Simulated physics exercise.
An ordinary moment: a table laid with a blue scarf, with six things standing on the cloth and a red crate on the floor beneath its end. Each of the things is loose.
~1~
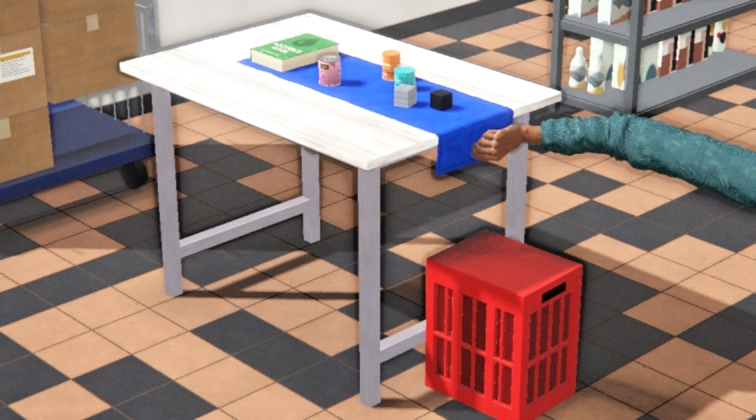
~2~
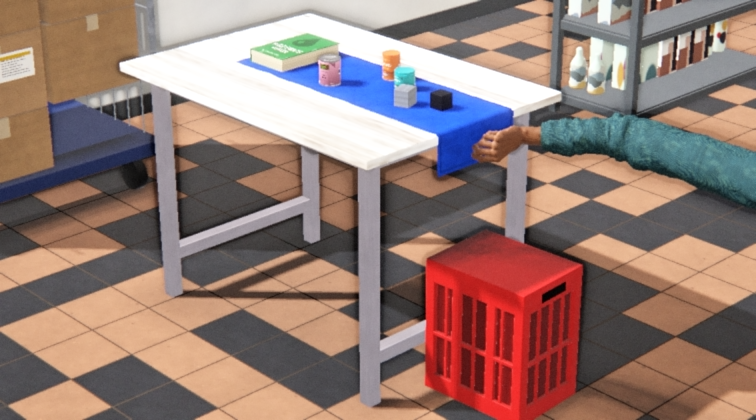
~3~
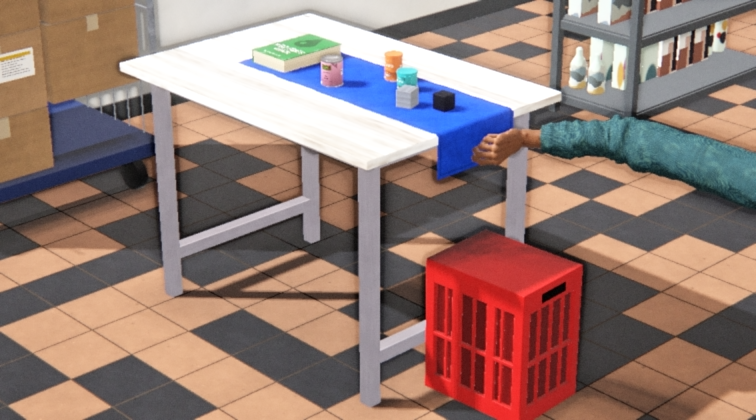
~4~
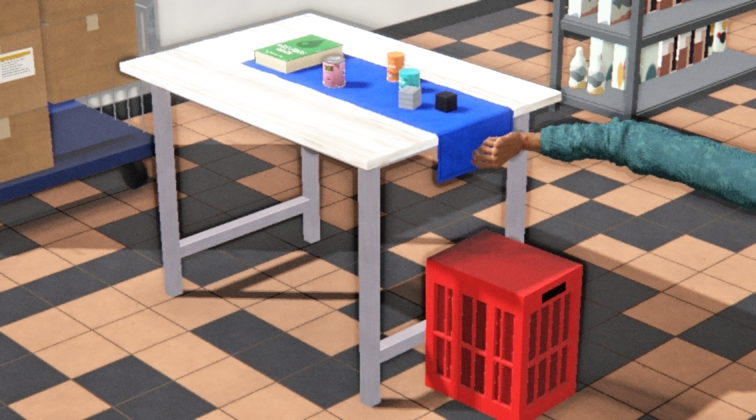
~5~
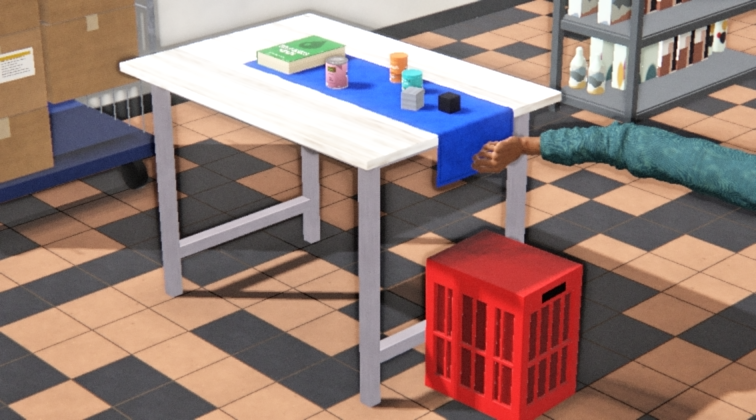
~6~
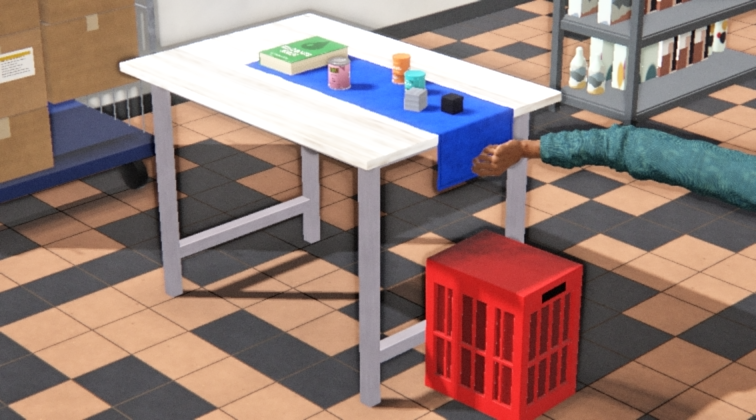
Hand slowly pulling a blue cloth slightly over a white table's end, the book, cans, pot and cubes shifting along with it.
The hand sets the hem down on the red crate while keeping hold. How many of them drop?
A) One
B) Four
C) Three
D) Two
The answer is D.
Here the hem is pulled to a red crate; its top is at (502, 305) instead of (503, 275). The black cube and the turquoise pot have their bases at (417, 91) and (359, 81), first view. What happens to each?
The black cube is lost; the turquoise pot stays aboard.
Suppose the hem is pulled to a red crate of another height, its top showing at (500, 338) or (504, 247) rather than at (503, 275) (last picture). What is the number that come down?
We'd get 4 in the first case and 1 in the second.
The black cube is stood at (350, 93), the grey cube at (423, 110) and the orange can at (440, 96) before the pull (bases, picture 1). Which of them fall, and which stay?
The black cube ends up on top, the grey cube ends up off and the orange can ends up off.
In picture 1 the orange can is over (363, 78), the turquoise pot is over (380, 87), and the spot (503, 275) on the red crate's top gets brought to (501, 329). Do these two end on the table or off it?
Outcome for the orange can: It stays. Outcome for the turquoise pot: It is lost.
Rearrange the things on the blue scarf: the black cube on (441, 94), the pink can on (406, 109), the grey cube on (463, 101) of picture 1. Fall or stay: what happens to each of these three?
In the end the black cube is no longer on top, the pink can is no longer on top, and the grey cube is no longer on top.
Soon after, hem near (476, 206); all still up.
Then, hem on the crate; black cube and grey cube gone.
At rest, hem on the crate; black cube and grey cube gone. Over the edge go two.
